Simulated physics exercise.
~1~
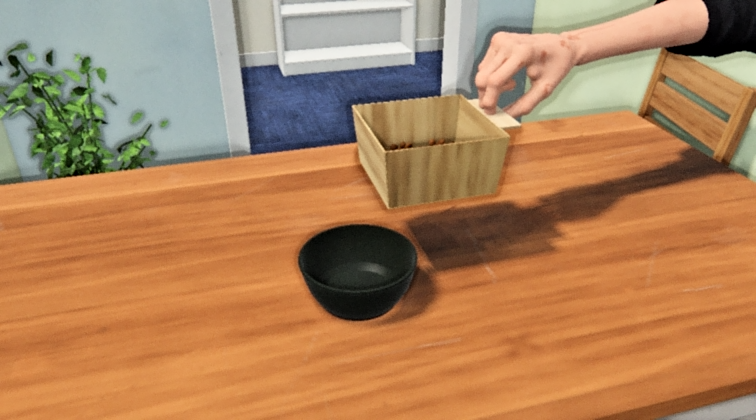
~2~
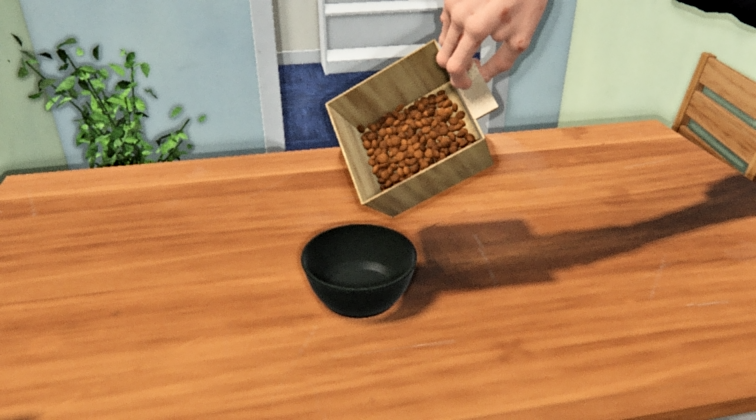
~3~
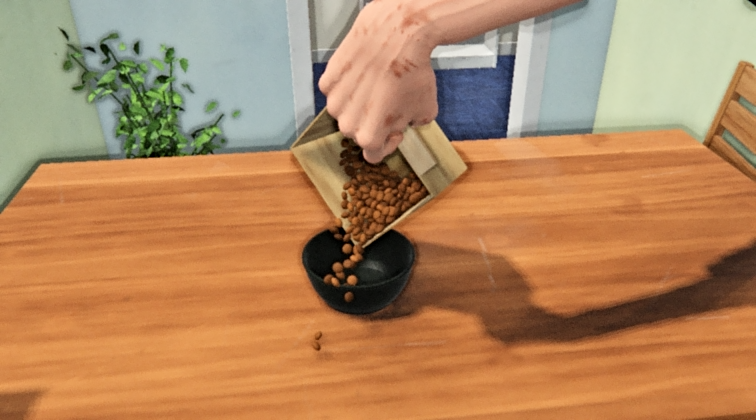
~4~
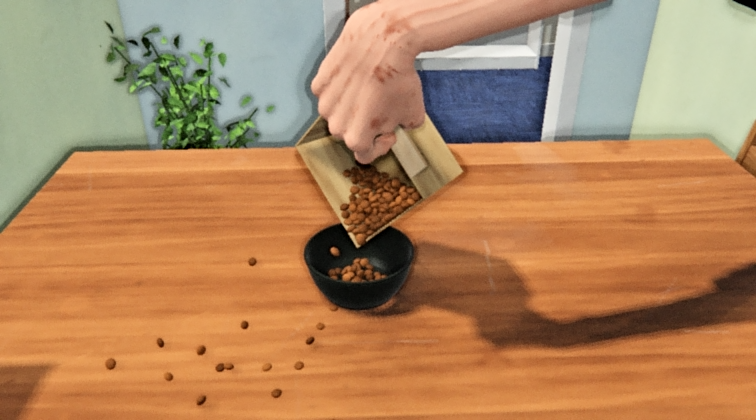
A hand reaches in from the upper right, holding a light wooden box of small brown pieces above an orange-brown wooden table, seen from slightly above as the view drifts gently sideways. A black bowl sits on the table, with a leafy green plant behind on the left and a wooden chair on the right. The hand moves the box left and tips it steadily toward the bowl. Pieces spill over its edge, some landing in the bowl and others scattering across the tabletop toward the left. Finally the box rests steeply tilted, still holding most pieces, with a smaller heap in the bowl.
